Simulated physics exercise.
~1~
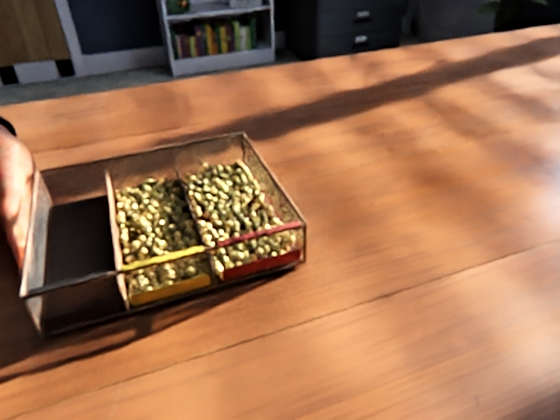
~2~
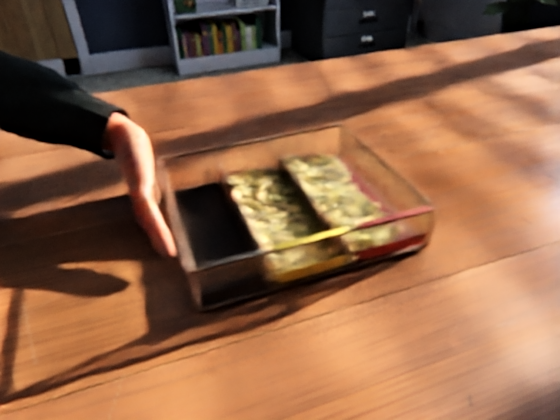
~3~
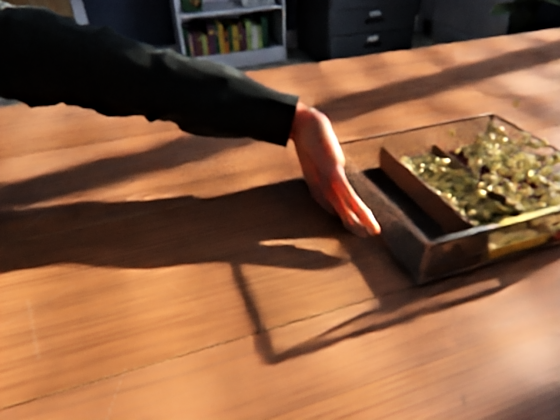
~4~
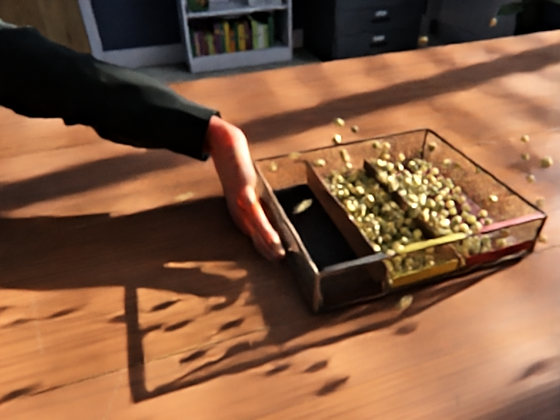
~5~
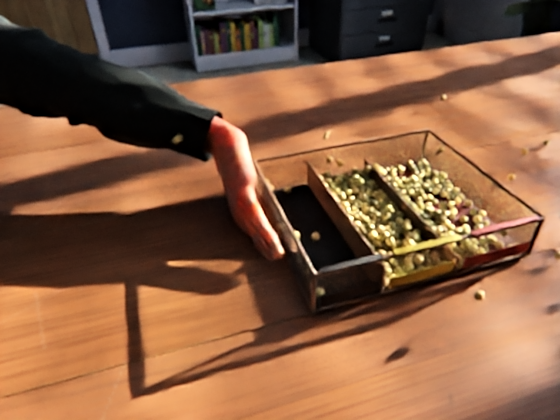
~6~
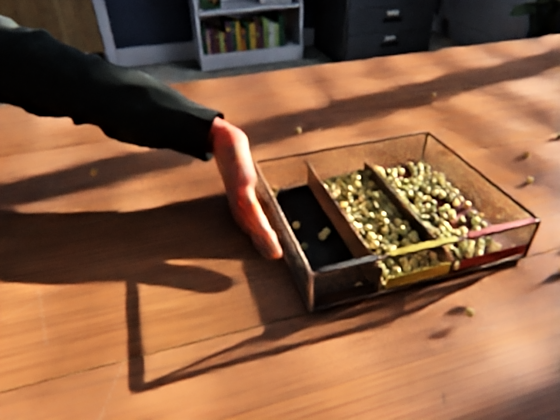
The clip opens on a clear-sided tray on a sunlit wooden table, with a hand at its left end. Its left compartment is empty and dark, while the two beside it, marked yellow and red along the front, are full of pale green beans. The hand and tray shift quickly to the right, and the beans blur and heap up. The tray then comes back a little to the left, and beans fly up above it and scatter. They drop and settle, most still in the two marked compartments, a few in the empty one and several strewn on the table, with the hand resting against the tray.
